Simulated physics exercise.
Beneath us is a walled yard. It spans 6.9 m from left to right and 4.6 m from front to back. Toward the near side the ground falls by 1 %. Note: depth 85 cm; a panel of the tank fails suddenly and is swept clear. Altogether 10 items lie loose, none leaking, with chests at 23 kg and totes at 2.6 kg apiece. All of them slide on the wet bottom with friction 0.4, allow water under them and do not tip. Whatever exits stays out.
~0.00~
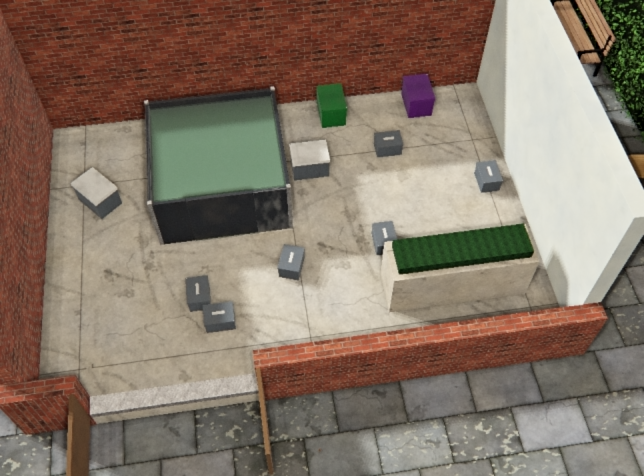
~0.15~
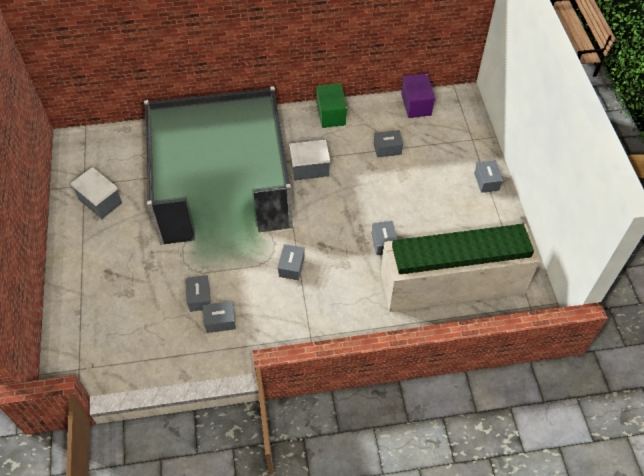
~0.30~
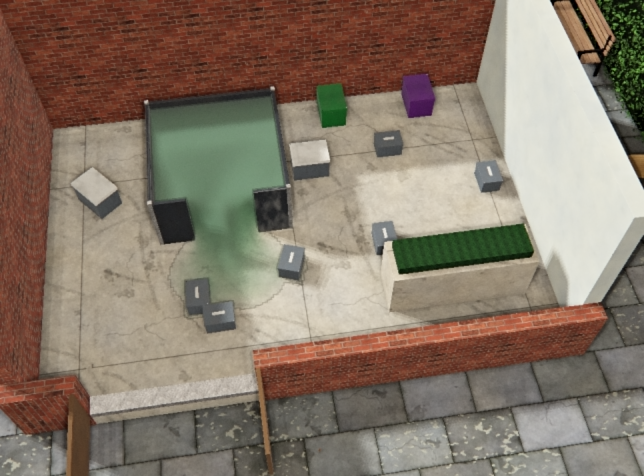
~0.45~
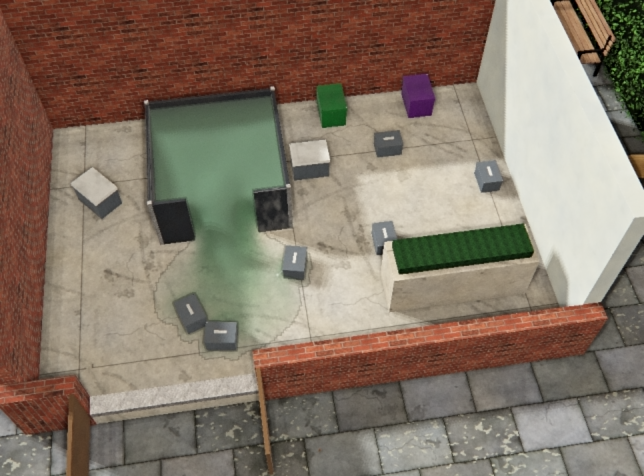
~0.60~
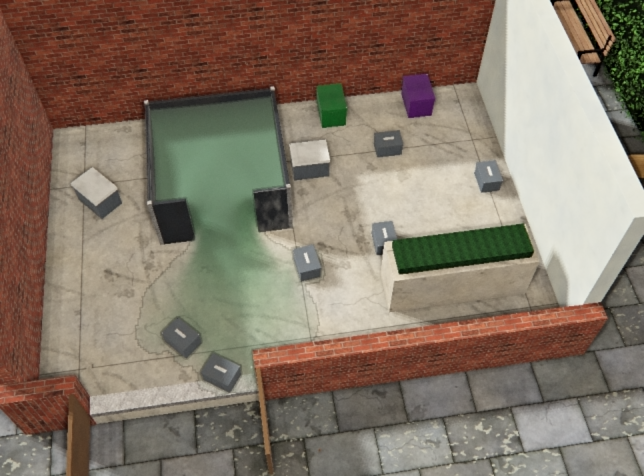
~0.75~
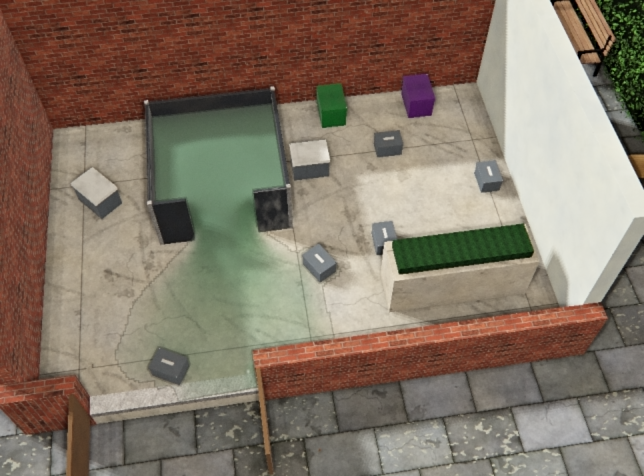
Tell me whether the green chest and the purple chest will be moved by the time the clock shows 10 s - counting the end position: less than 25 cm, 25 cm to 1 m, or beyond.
The green chest remains where it was; the purple chest remains where it was.
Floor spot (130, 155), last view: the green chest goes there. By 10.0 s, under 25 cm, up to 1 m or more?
Outcome: It sits still.
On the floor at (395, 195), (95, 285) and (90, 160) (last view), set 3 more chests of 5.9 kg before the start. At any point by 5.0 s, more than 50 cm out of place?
Taking them in order: Not far enough, not far enough and not far enough.
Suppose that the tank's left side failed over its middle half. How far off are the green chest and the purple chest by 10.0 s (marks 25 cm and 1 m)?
Outcome - green chest: Long-distance displacement, purple chest: Long-distance displacement.
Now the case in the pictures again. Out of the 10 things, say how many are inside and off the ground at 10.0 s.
Count: 4.
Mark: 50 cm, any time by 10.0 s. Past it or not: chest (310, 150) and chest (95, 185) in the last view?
In sequence - stayed below the line; stayed below the line.
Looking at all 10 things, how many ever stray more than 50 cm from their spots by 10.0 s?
My count gives 6.
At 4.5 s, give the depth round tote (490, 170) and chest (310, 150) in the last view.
3 and 1 cm.
After 2.0 s the green chest is near (332, 97), 0.0 m from its start, aground; the purple chest is near (419, 87), 0.0 m from its start, aground; 2 of 10 are out; 0 afloat.
After 4.5 s the green chest is near (332, 97), 0.0 m from its start, aground; the purple chest is near (419, 87), 0.0 m from its start, aground; 2 of 10 are out; 1 afloat.
After 7.0 s the green chest is near (332, 97), 0.0 m from its start, aground; the purple chest is near (419, 87), 0.0 m from its start, aground; 2 of 10 are out; 4 afloat.
After 10.0 s the green chest is near (332, 97), 0.0 m from its start, aground; the purple chest is near (419, 87), 0.0 m from its start, aground; 2 of 10 are out; 4 afloat.
